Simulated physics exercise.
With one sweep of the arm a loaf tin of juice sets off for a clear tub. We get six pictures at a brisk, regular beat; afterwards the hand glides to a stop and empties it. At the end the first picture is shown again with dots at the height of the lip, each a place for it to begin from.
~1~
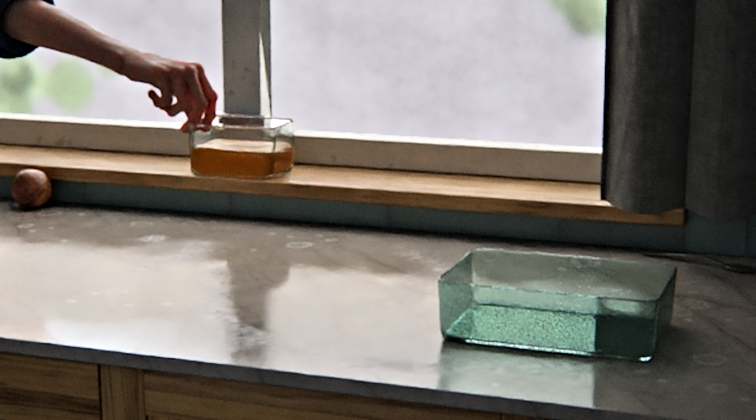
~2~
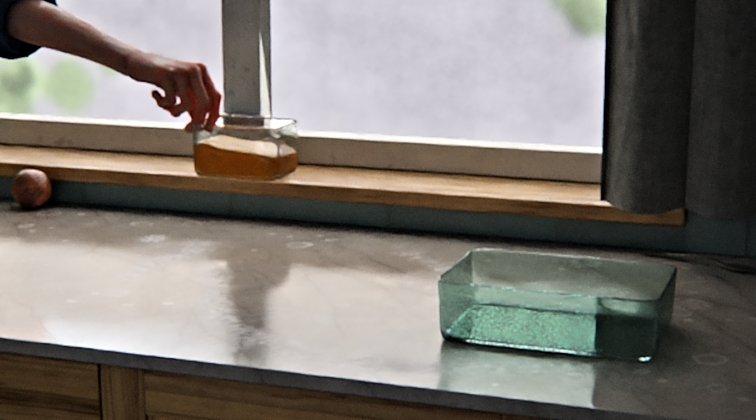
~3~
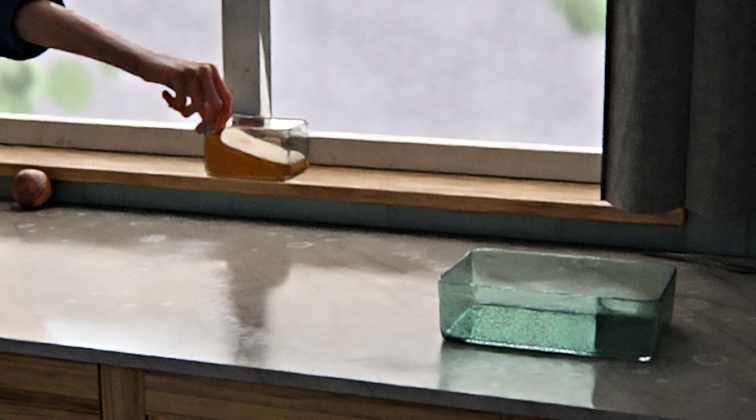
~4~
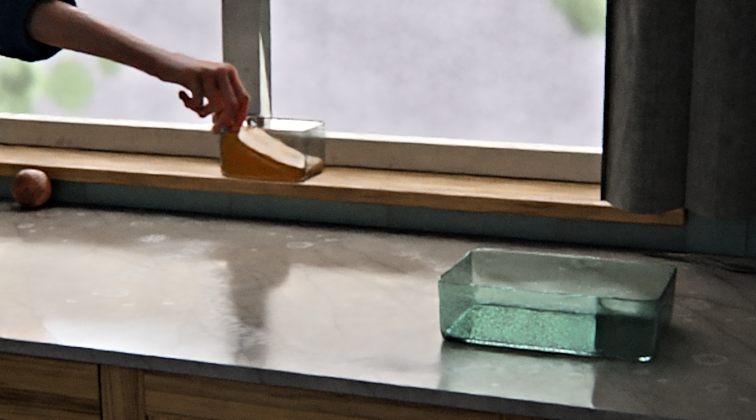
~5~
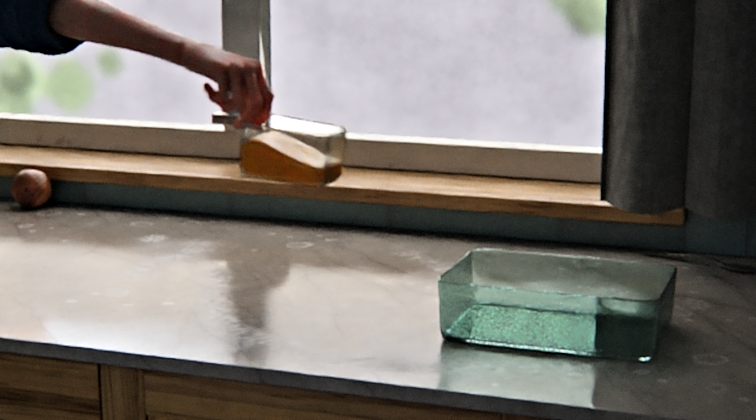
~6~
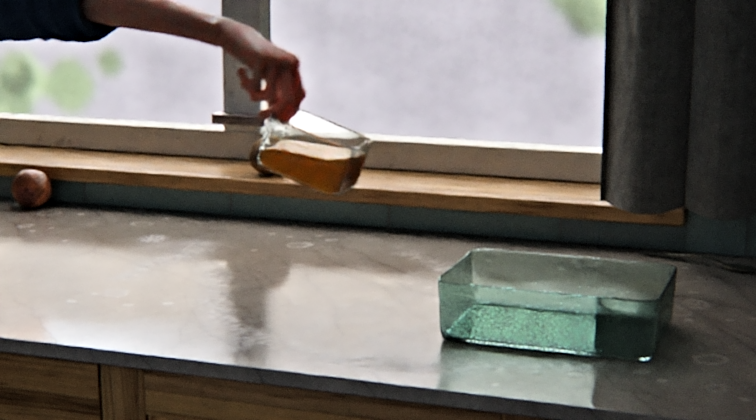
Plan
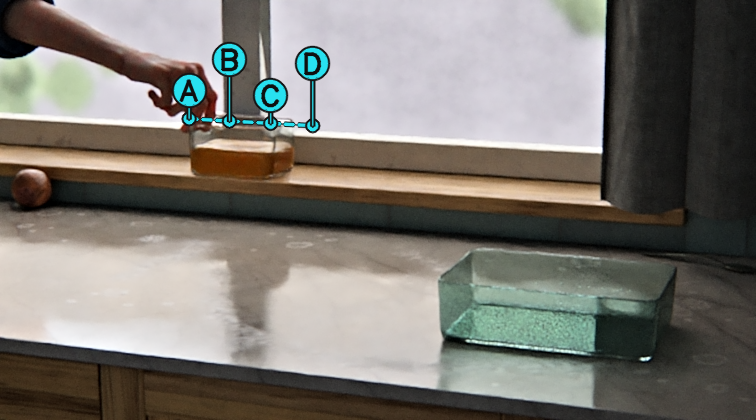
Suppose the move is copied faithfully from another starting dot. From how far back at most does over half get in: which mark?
I would pick dot D.
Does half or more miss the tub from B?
Yes.
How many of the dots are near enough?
One of them.
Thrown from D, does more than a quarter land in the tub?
Yes, it does.
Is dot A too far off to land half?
Yes.
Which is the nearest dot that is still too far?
The answer is C.
On the marked copy, A at (189, 118); B at (229, 121); C at (270, 123); D at (312, 125).
With A, about 0 % lands in the tub, 100 % falls short.
With B, about 0 % lands in the tub, 100 % falls short.
With C, about 24 % lands in the tub, 73 % falls short and 3 % goes beside or beyond.
With D, about 72 % lands in the tub, 24 % falls short and 4 % goes beside or beyond.
